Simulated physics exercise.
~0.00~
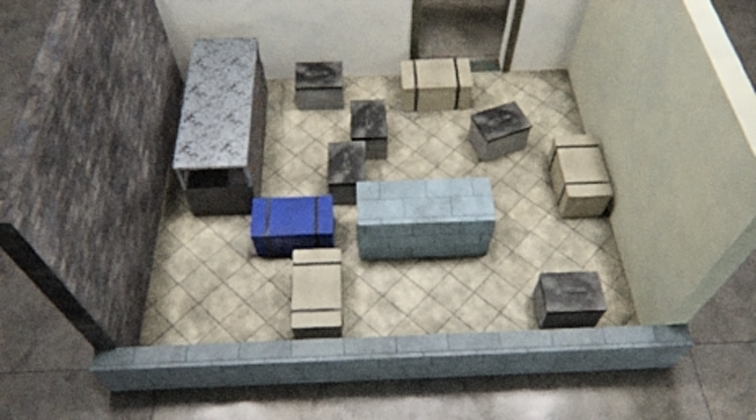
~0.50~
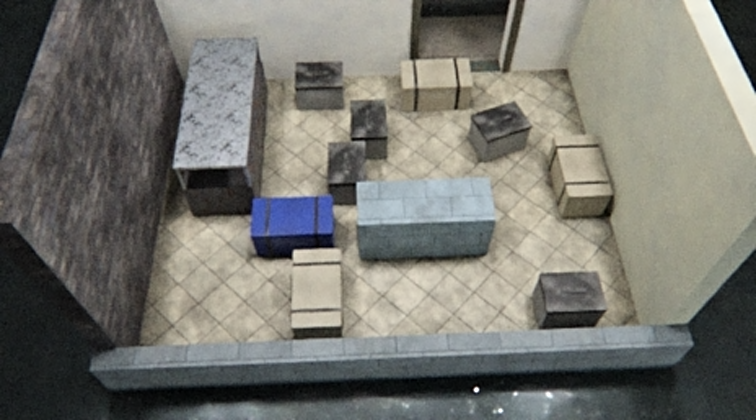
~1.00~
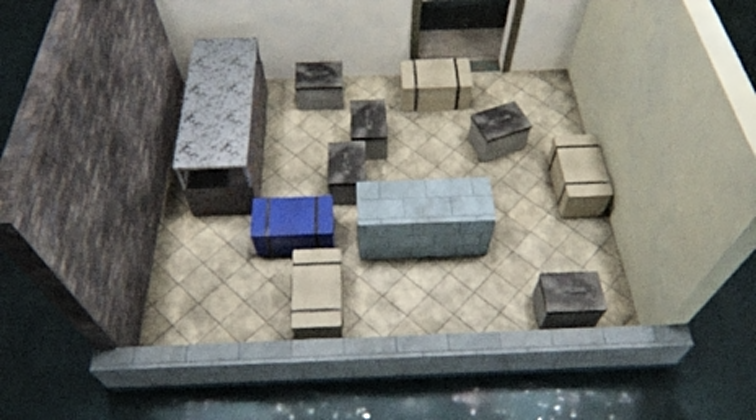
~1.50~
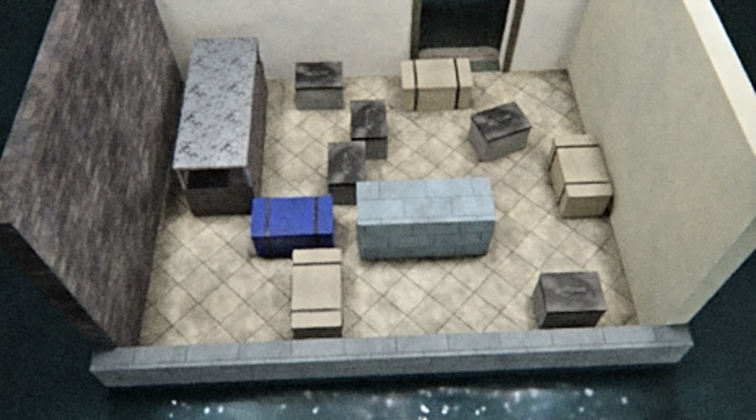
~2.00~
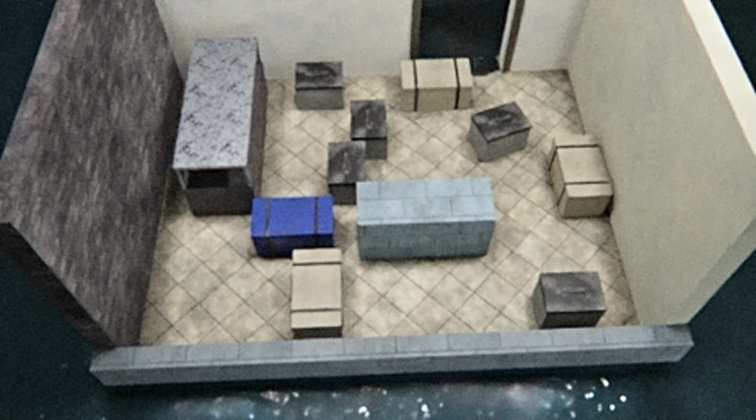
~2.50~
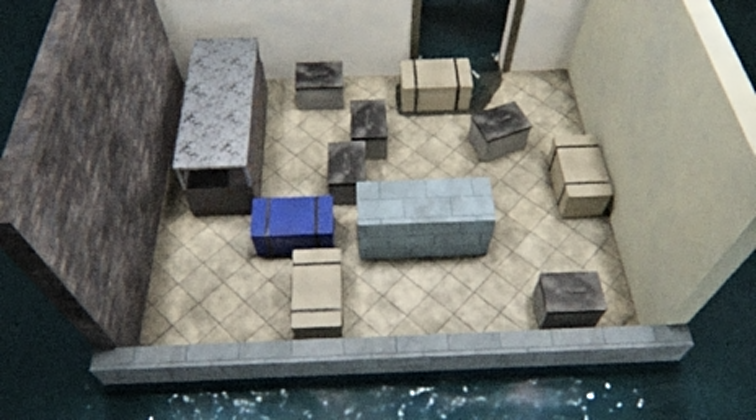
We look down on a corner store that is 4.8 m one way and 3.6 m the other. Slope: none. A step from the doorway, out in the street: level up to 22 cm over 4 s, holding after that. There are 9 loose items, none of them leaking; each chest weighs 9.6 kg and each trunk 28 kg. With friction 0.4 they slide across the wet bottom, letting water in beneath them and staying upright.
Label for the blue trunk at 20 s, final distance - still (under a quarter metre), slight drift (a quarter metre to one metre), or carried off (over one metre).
Slight drift.
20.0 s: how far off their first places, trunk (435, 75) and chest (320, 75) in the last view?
Net displacement, in order: 100 cm; 350 cm.
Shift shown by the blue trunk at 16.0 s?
It is about 100 cm out of place by then.
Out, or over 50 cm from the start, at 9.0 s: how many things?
Answer: 5.
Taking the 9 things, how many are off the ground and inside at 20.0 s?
Total: 9.
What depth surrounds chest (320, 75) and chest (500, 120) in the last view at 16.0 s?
I'd estimate 11 cm for the first and 15 cm for the second.
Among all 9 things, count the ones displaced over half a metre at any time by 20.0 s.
That makes 9.
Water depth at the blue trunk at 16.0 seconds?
I'd say around 17 cm.
After 4.0 s the blue trunk is near (292, 216), 0.0 m from its start, aground; 0 afloat.
After 9.0 s the blue trunk is near (290, 220), 0.1 m from its start, aground; 7 afloat.
After 16.0 s the blue trunk is near (191, 211), 1.0 m from its start, afloat; 9 afloat.
After 20.0 s the blue trunk is near (235, 207), 0.6 m from its start, afloat; 9 afloat.
